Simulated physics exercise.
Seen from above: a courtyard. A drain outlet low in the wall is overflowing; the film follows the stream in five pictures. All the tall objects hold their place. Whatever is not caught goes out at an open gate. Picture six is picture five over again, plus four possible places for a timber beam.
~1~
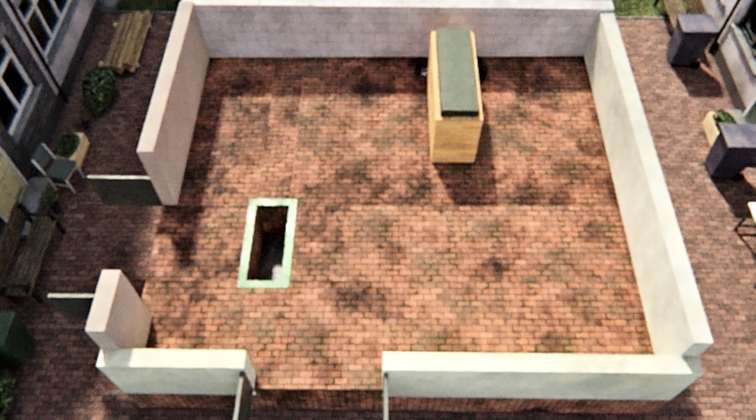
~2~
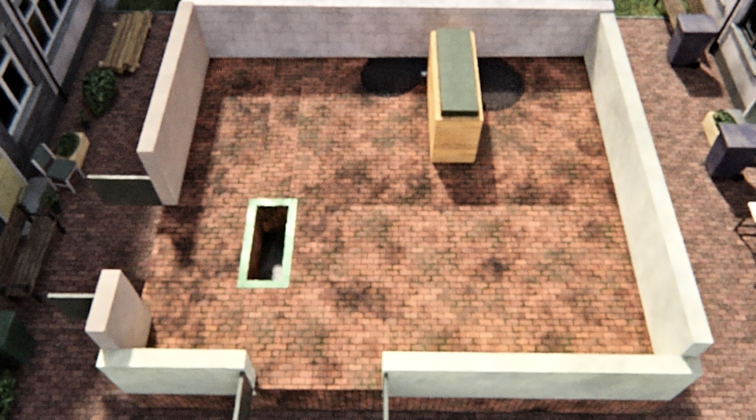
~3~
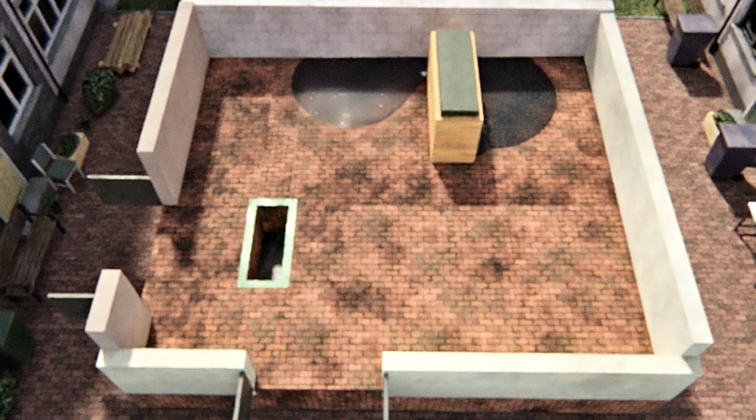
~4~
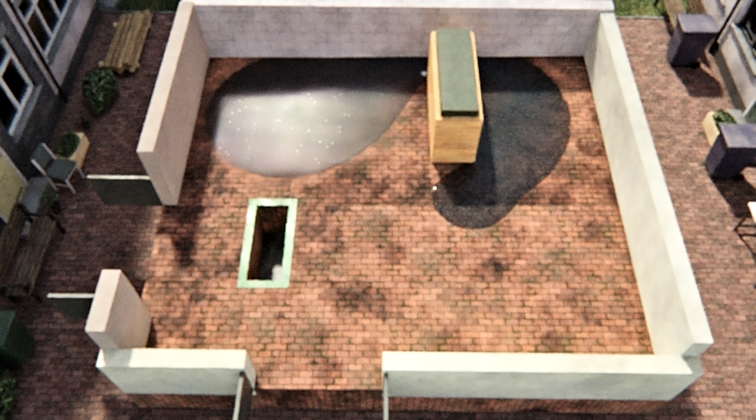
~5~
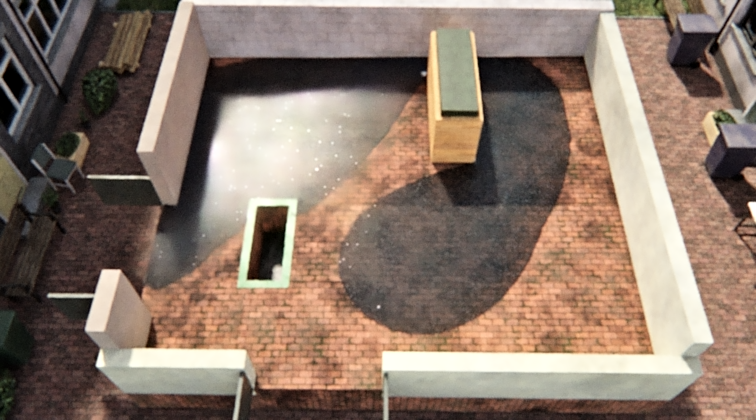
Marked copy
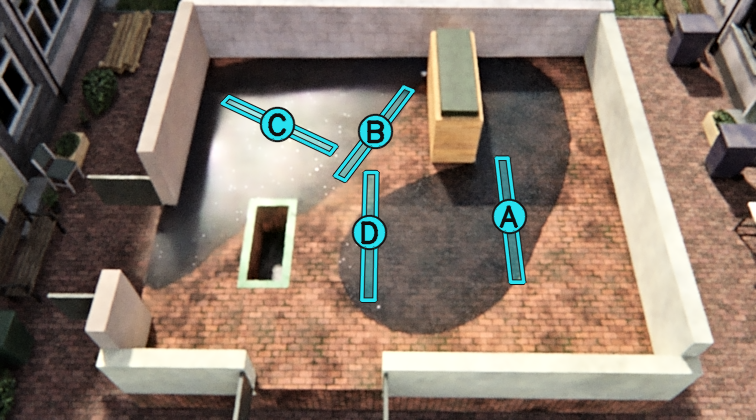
In a walled brick yard, dark water spreads from behind a wooden box to the green-edged gully.
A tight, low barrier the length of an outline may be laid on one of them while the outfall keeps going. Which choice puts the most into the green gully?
Spot C.
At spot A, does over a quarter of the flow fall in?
No, it does not.
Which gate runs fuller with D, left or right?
More leaves on the left.
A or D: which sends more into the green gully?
Here it is spot A.
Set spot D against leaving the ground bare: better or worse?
Spot D is worse.
In cyan, A from (517, 282) to (502, 158); B from (340, 178) to (408, 88); C from (225, 99) to (333, 150); D from (368, 300) to (371, 172).
Choosing A, about 12 % of the stream goes into the green gully, about 88 % out by the gates.
Choosing B, about 11 % of the stream goes into the green gully, about 89 % out by the gates.
Choosing C, about 16 % of the stream goes into the green gully, about 83 % out by the gates.
Choosing D, about 8 % of the stream goes into the green gully, about 91 % out by the gates.
